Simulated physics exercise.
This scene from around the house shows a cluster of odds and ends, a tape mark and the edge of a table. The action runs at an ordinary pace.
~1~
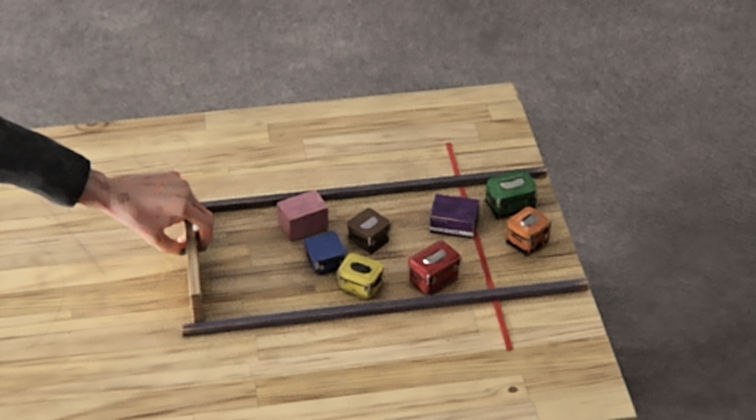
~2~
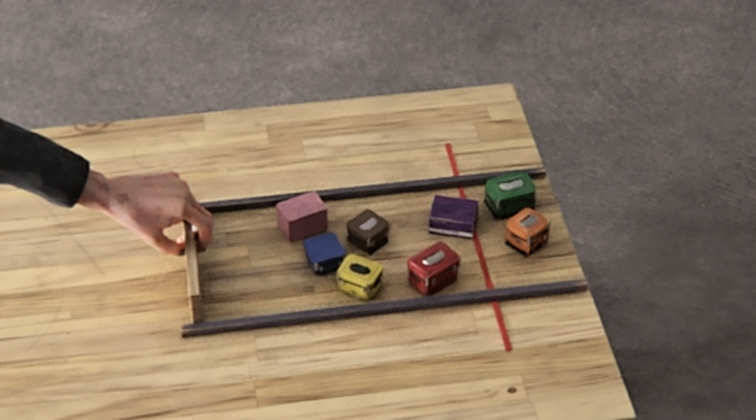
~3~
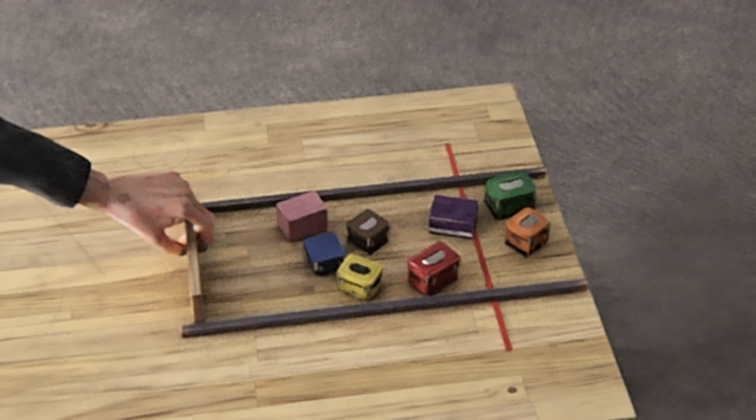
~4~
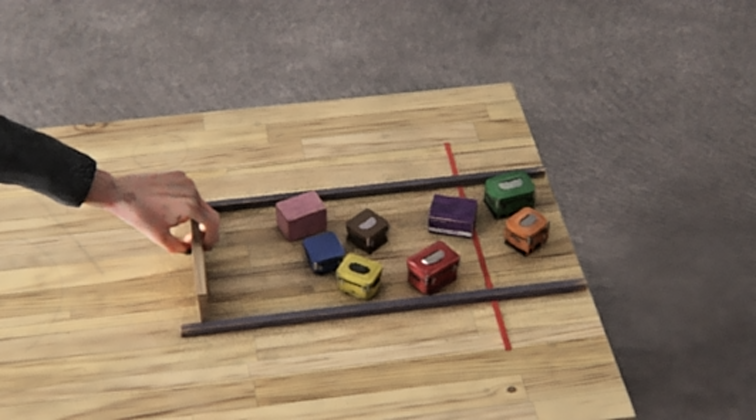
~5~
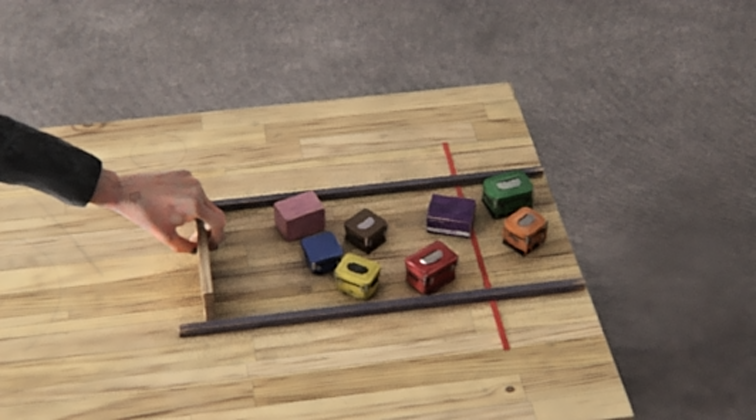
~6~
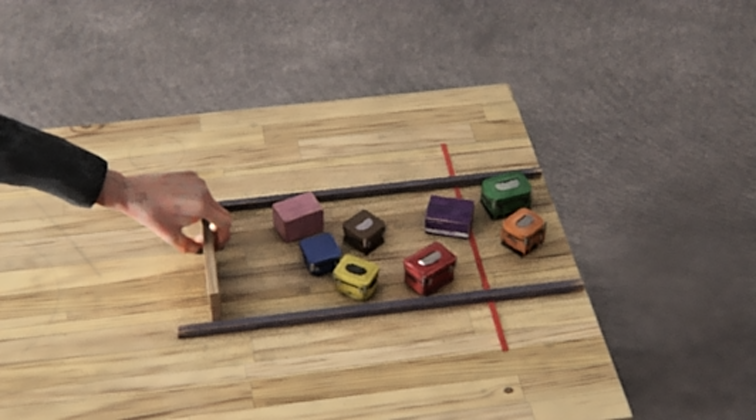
In this clip, a hand holds a small wooden board upright between two dark rails on a wooden table, then slides it slightly right, while the colourful cases and boxes near a red tape line show no clear movement.
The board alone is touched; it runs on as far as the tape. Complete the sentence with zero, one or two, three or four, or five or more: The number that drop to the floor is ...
The number that drop to the floor is one or two.
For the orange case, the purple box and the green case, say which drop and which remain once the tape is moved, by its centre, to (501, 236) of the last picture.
For the orange case: It stays. For the purple box: It drops. For the green case: It drops.
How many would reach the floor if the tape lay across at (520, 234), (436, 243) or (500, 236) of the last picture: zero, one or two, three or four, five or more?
Five or over; no fall at all; either one or two.
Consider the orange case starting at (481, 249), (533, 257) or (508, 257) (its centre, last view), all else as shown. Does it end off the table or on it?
The orange case stays put; stays put; stays put.
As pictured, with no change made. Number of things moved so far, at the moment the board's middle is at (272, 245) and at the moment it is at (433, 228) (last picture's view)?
0 at one spot and 7 at the other.
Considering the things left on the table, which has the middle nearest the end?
The purple box is foremost.
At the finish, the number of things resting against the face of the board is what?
Count: 3.
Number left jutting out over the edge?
Counting them gives 1.
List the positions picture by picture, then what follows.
In the first frame, orange case (528, 231); green case (511, 194); purple box (454, 216); board (192, 253); tape (477, 238).
In the second frame, green case (510, 195); board (191, 254).
In the third frame, purple box (453, 217); red case (433, 269).
In the fourth frame, orange case (526, 231); brown case (367, 232).
In the fifth frame, green case (508, 194); blue case (322, 254).
In the sixth frame, orange case (523, 232); green case (506, 195); purple box (449, 217); board (210, 252); tape (472, 239).
A little later, none off yet; orange case at rest near (523, 232); green case at rest near (506, 195); purple box at rest near (449, 217).
Next, none off yet; orange case at rest near (523, 232); green case at rest near (511, 193); purple box shifted a little near (471, 209).
When it is over, the number that fall off is one or two; down, green case.
